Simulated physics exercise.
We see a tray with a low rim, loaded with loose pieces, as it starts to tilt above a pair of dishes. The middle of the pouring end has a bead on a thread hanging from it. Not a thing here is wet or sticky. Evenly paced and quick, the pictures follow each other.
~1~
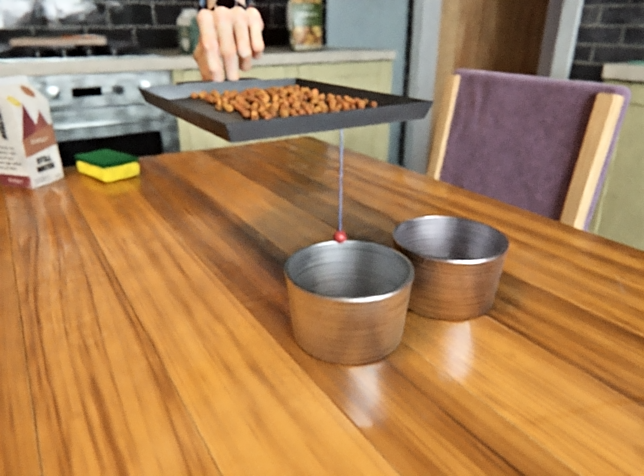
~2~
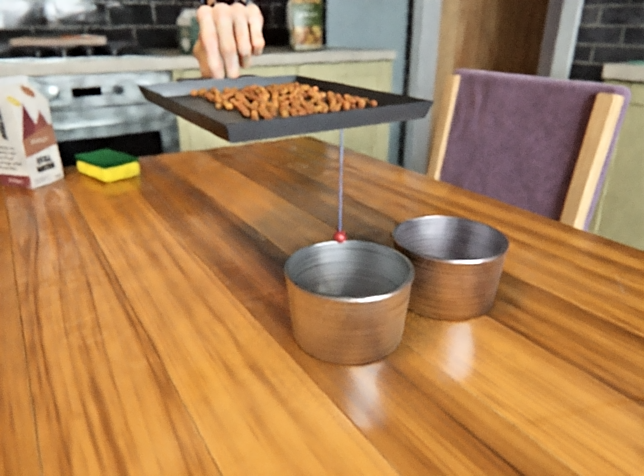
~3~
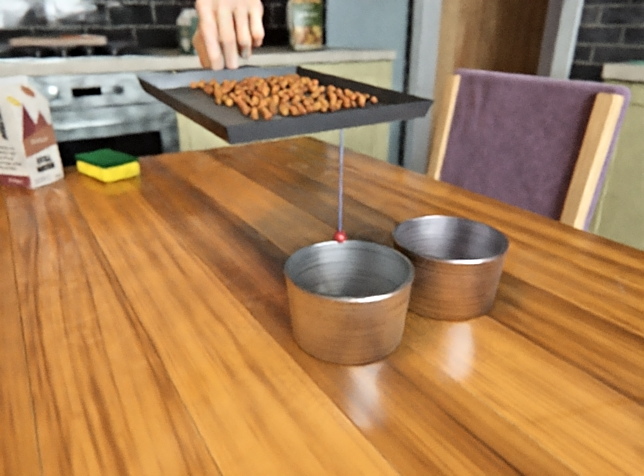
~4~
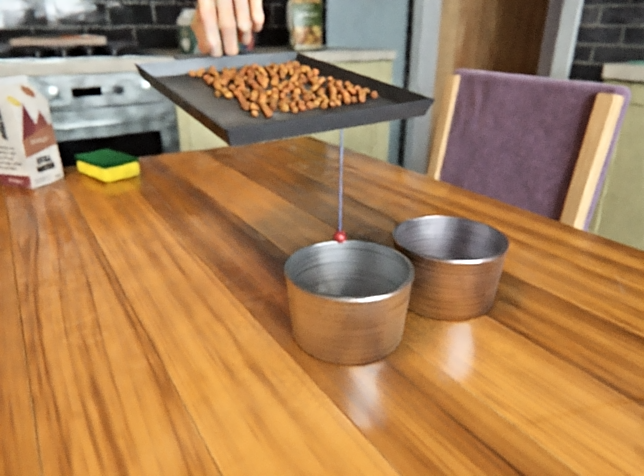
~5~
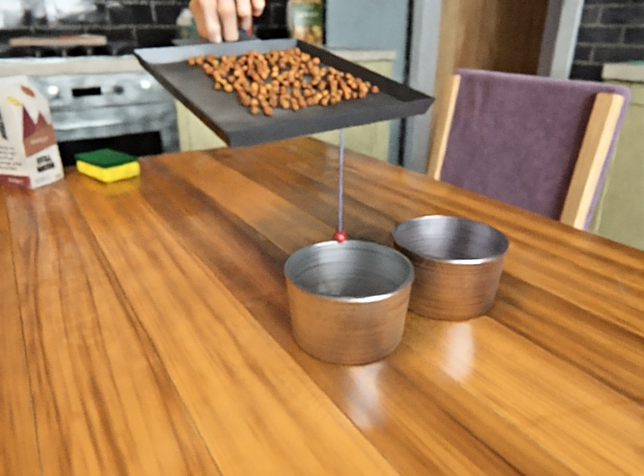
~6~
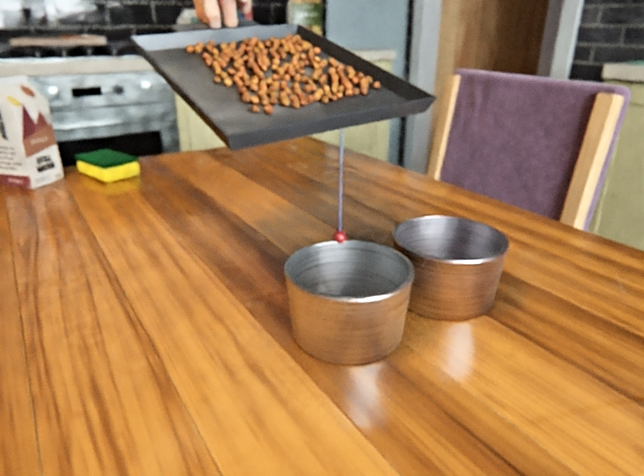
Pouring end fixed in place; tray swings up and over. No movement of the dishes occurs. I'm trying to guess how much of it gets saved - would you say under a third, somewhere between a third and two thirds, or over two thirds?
The catch is going to be fair, a third to two thirds of the load.
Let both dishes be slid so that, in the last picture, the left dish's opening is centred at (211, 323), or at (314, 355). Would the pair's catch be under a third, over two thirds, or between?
Earlier place: Over two thirds. Later place: Less than a third.
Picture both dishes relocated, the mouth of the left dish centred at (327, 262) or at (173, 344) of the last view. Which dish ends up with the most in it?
First try: The dish on the left-hand side; second try: The dish on the right-hand side.
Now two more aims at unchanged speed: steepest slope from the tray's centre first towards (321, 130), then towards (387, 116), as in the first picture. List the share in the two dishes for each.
Roughly 60 percent first and 70 percent second.
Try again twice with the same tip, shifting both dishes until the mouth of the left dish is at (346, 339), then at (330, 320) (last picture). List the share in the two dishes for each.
Around 10 and around 30 per cent, in that order.
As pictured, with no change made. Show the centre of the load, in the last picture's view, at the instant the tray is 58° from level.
Somewhere around pixel (309, 120) in the last picture.
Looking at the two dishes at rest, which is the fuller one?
I'd go with the left of the two.
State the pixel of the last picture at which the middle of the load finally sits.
The centre comes to rest near (325, 341).
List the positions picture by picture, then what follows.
Corners of the pouring end (230, 122) and (425, 101), level; middle of the load (283, 101), cereal balls; left dish (387, 321); right dish (489, 282); bead on its thread (340, 237), in the first picture.
Corners of the pouring end (230, 122) and (426, 101), level; middle of the load (283, 100), in the second picture.
Corners of the pouring end (230, 124) and (426, 100), tipped barely, lowest at the left corner; middle of the load (283, 94), in the third picture.
Corners of the pouring end (230, 126) and (427, 98), tipped a little, lowest at the left corner; middle of the load (283, 86), in the fourth picture.
Corners of the pouring end (231, 129) and (428, 97), tipped a little, lowest at the left corner; middle of the load (283, 77), in the fifth picture.
Corners of the pouring end (231, 131) and (428, 96), tipped a little, lowest at the left corner; middle of the load (284, 70); left dish (387, 321); right dish (489, 282), in the sixth picture.
Just after the last frame, tray tipped steeply; the larger part on the tray; just a few in the left dish; about a tenth outside both; about a tenth in the air.
A moment on, tray tipped right over; roughly a quarter on the tray; roughly a quarter in the left dish; roughly a quarter outside both; roughly a third in the air.
Further on, tray tipped past a quarter turn; roughly half in the left dish; roughly half outside both.
When it is over, tray tipped past a quarter turn; roughly half in the left dish; not one in the right dish; roughly half outside both.
